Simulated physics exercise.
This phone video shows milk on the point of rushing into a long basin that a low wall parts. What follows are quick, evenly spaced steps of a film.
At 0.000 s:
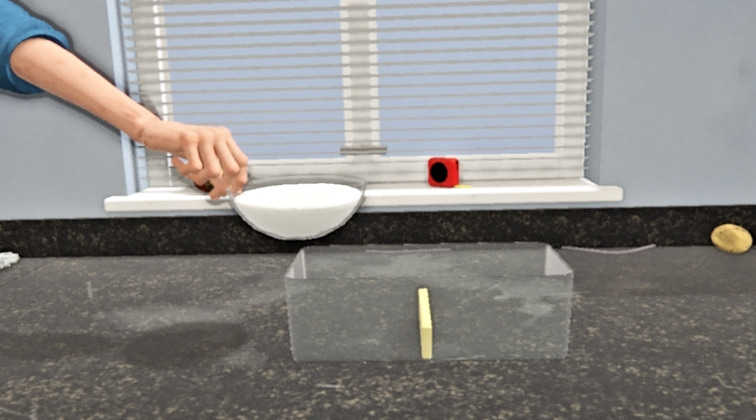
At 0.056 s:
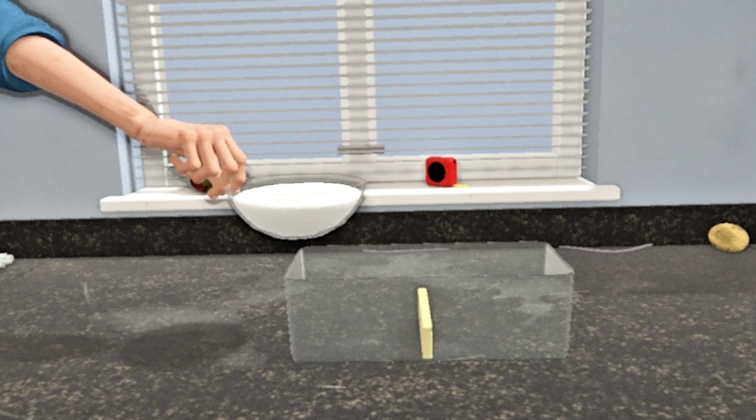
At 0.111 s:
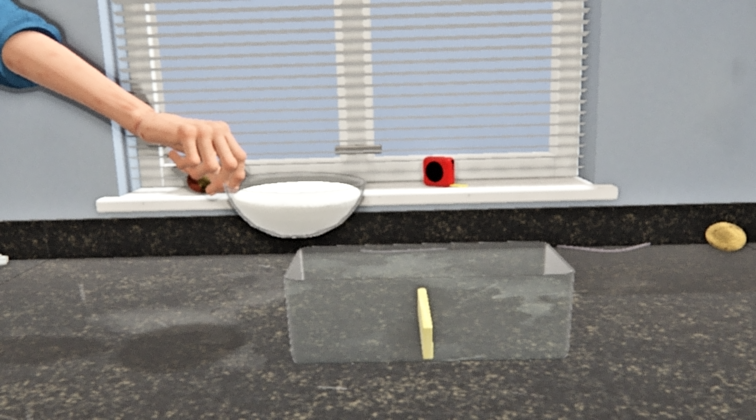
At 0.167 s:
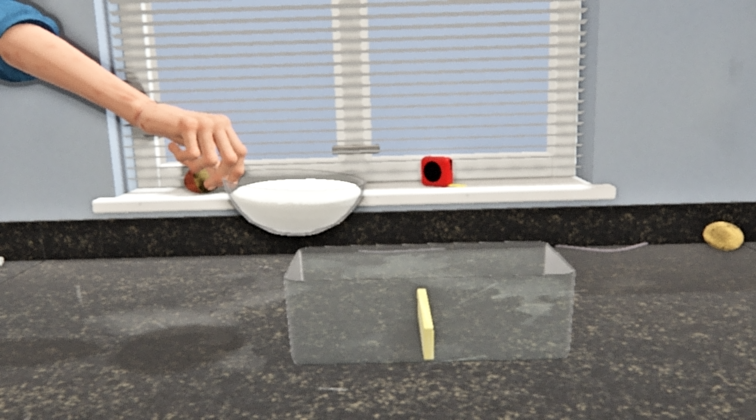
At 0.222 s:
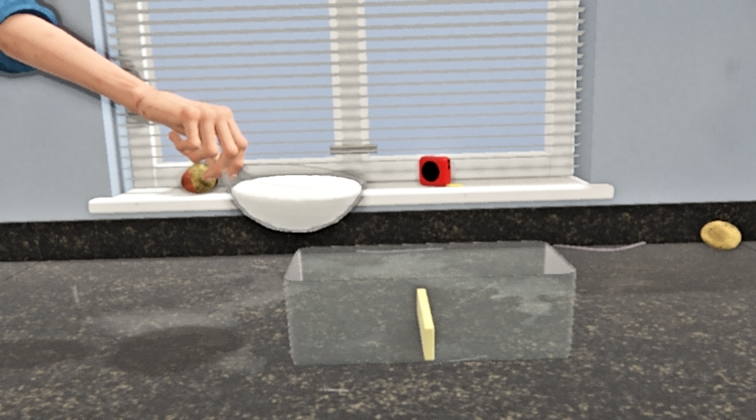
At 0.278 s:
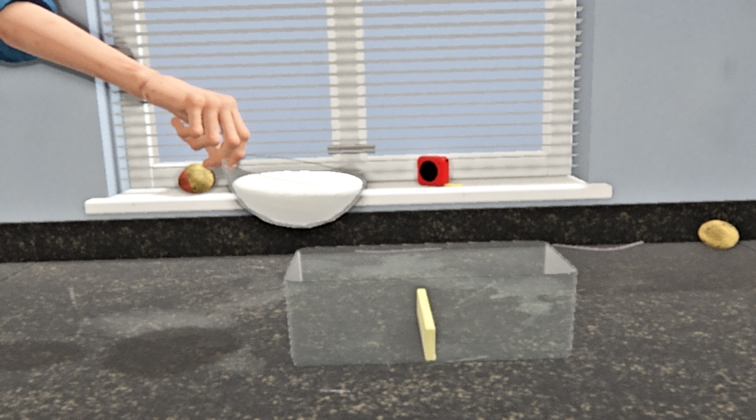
A hand reaching in from the left holds a clear bowl of white milk above a speckled dark counter, seen from the front before a window with blinds. Below sits a long transparent basin parted by a low yellow wall, with a red object on the white sill and a yellowish, rounded object at right. The hand gradually tilts the bowl rightward, revealing a red-and-yellow fruit behind, while the view drifts slightly right.
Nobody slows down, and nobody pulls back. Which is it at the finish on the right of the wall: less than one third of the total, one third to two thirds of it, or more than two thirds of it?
At the finish the right of the wall has more than two thirds of the total.
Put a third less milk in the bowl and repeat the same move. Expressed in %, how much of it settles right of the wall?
Roughly 85 in a hundred.
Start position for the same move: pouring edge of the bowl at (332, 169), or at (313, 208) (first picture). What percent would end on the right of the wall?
First try: About 50 %; second try: About 10 %.
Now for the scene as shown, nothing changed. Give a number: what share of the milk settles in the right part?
Close to 85 per cent.
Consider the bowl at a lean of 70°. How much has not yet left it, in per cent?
Near 25 percent is still in there.
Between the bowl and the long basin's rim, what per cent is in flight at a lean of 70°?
Roughly 45 percent.
A moment on, the bowl is tipped part way and 26 per cent is still to pour, 8 is left of the wall and 22 right of it.
Next, the bowl is tipped right over and 0 per cent is still to pour, 13 is left of the wall and 86 right of it.
Then the bowl is tipped right over and 0 per cent is still to pour, 13 is left of the wall and 86 right of it.
Later the bowl is tipped right over and 0 per cent is still to pour, 13 is left of the wall and 86 right of it.
At rest 13 per cent lies left of the wall, 86 right of it and 0 outside.
